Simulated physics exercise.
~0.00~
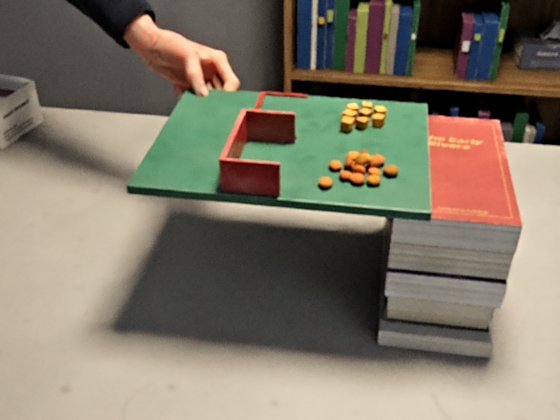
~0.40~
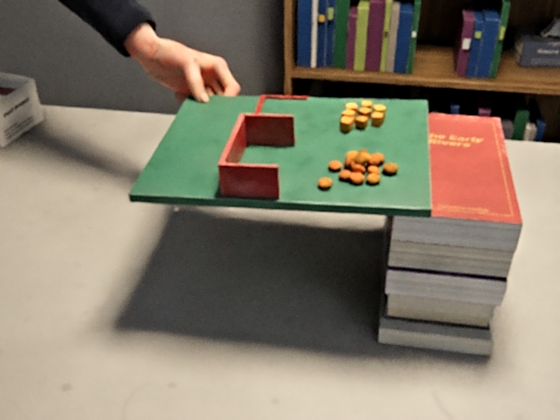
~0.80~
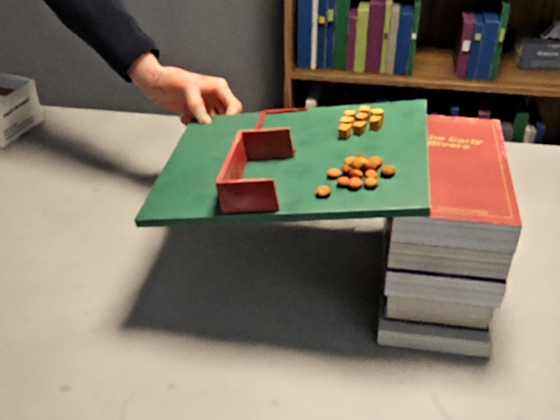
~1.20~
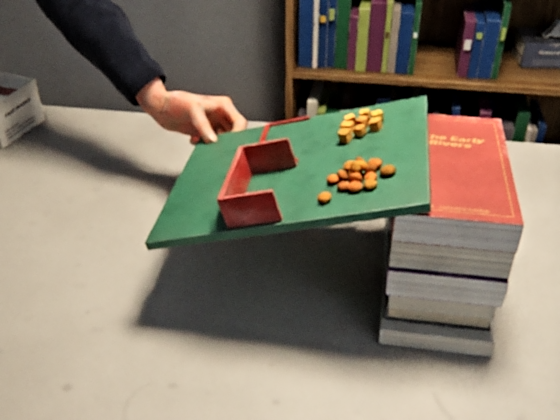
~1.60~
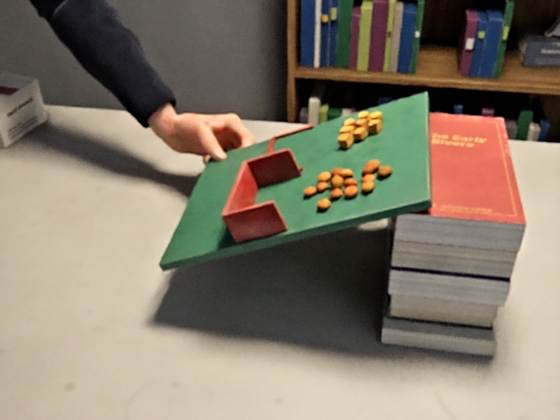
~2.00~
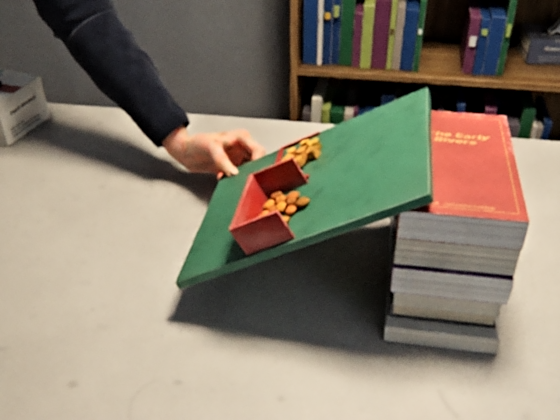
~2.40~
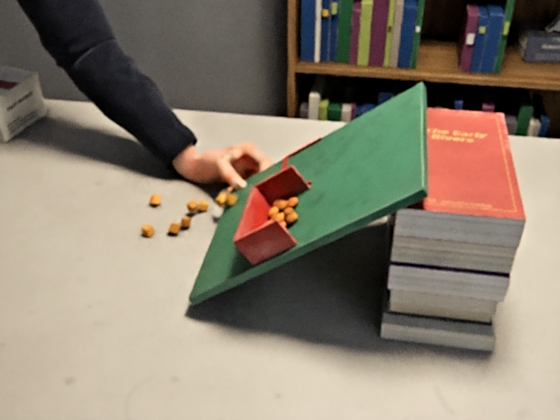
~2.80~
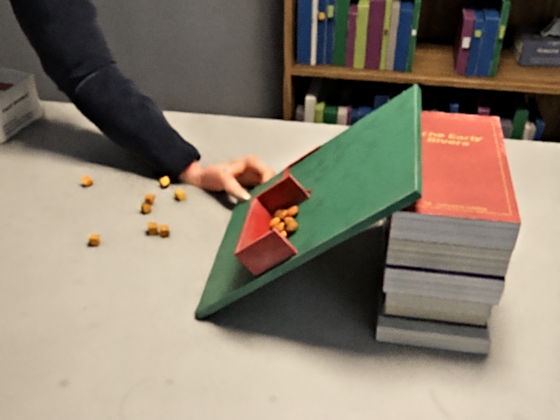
A hand lowers a green board until orange pieces catch behind a bar and yellow ones scatter.
